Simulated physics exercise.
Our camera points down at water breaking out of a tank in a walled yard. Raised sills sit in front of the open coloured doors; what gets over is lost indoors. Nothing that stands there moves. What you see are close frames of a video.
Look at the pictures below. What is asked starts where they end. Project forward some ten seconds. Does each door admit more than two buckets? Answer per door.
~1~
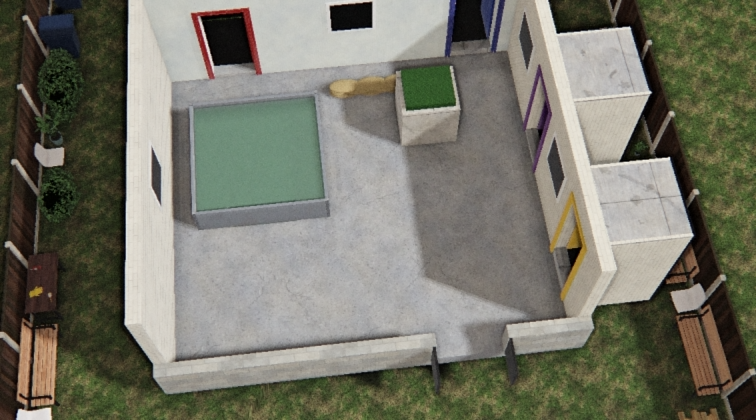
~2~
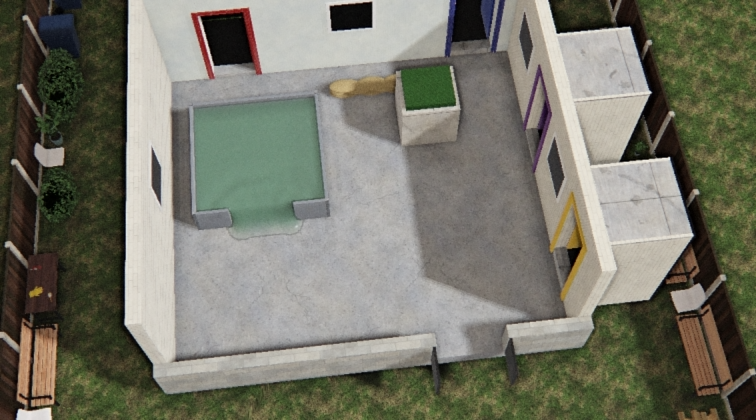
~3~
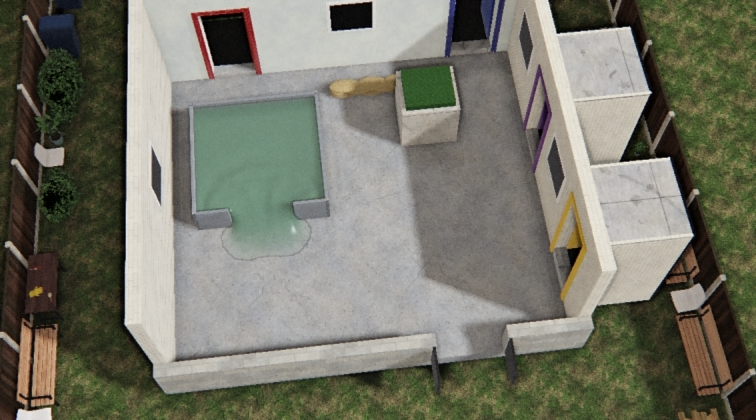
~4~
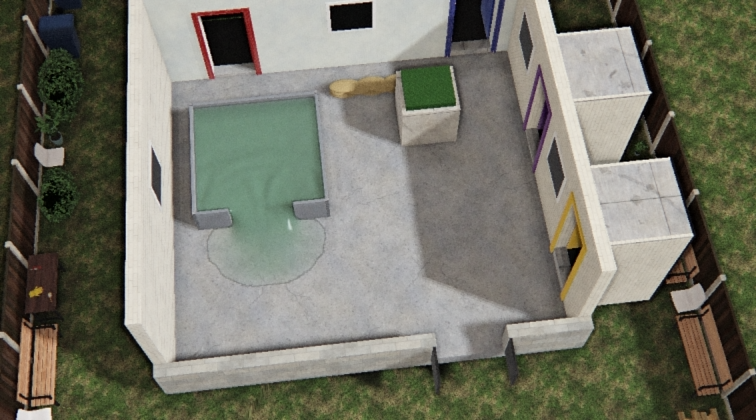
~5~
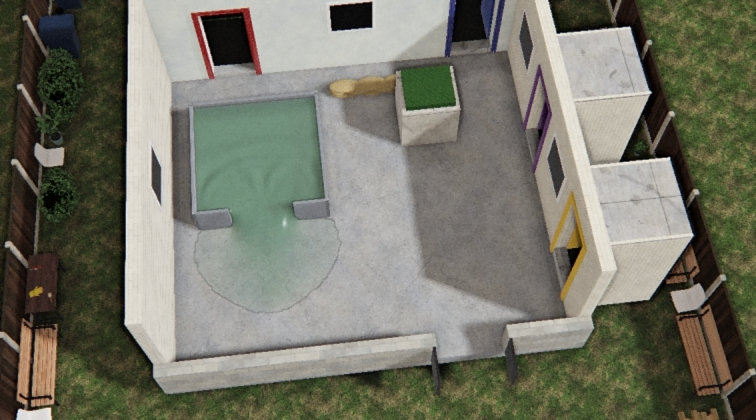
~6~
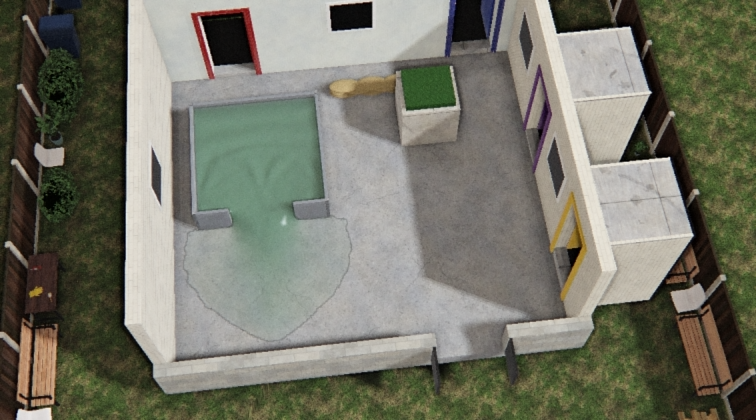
The blue door: It does not; the red door: It does not; the yellow door: It does not; the purple door: It does not.
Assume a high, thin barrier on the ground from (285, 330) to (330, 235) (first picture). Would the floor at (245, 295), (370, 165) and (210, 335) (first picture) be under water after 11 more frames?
Taking the three spots in turn, they are inundated, unwetted and inundated.
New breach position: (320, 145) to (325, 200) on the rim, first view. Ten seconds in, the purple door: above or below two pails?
With the breach moved, the purple one crosses the threshold.
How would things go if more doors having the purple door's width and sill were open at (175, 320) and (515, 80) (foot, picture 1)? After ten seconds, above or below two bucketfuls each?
Order as asked: Gets beyond it, remains below.
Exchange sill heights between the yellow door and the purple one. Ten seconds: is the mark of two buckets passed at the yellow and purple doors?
Expected: Yellow door tops the limit; purple door remains below.
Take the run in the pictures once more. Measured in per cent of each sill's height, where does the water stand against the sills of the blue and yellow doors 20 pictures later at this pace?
I'd put it at close to 0 and 40 per cent.
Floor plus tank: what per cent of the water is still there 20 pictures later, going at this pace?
100 per cent.
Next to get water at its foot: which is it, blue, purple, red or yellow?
I'd say it's the door marked yellow.
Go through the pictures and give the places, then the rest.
The first picture shows the tank at (257, 153) is whole and still.
In the second picture, water pours out at (263, 217) and has run to (299, 226).
In the third picture, water pours out at (263, 217) and has run to (298, 248).
In the fourth picture, water pours out at (264, 217) and has run to (291, 277).
In the fifth picture, the front is at (277, 308), out from the gap at (263, 217).
In the sixth picture, the front is at (279, 335), out from the gap at (263, 217).
A moment on, water covers 25 % of the floor; the blue door not reached, the red door not reached, the yellow door not reached, the purple door not reached.
Next, water covers 30 % of the floor; the blue door not reached, the red door not reached, the yellow door not reached, the purple door not reached.
Then, water covers 40 % of the floor; the blue door not reached, the red door not reached, the yellow door wet at the sill, nothing in, the purple door not reached.
Later, water covers 65 % of the floor; the blue door not reached, the red door wet at the sill, nothing in, the yellow door wet at the sill, nothing in, the purple door wet at the sill, nothing in.
In the end, water covers 90 % of the floor; the blue door wet at the sill, nothing in, the red door wet at the sill, nothing in, the yellow door wet at the sill, nothing in, the purple door wet at the sill, nothing in.
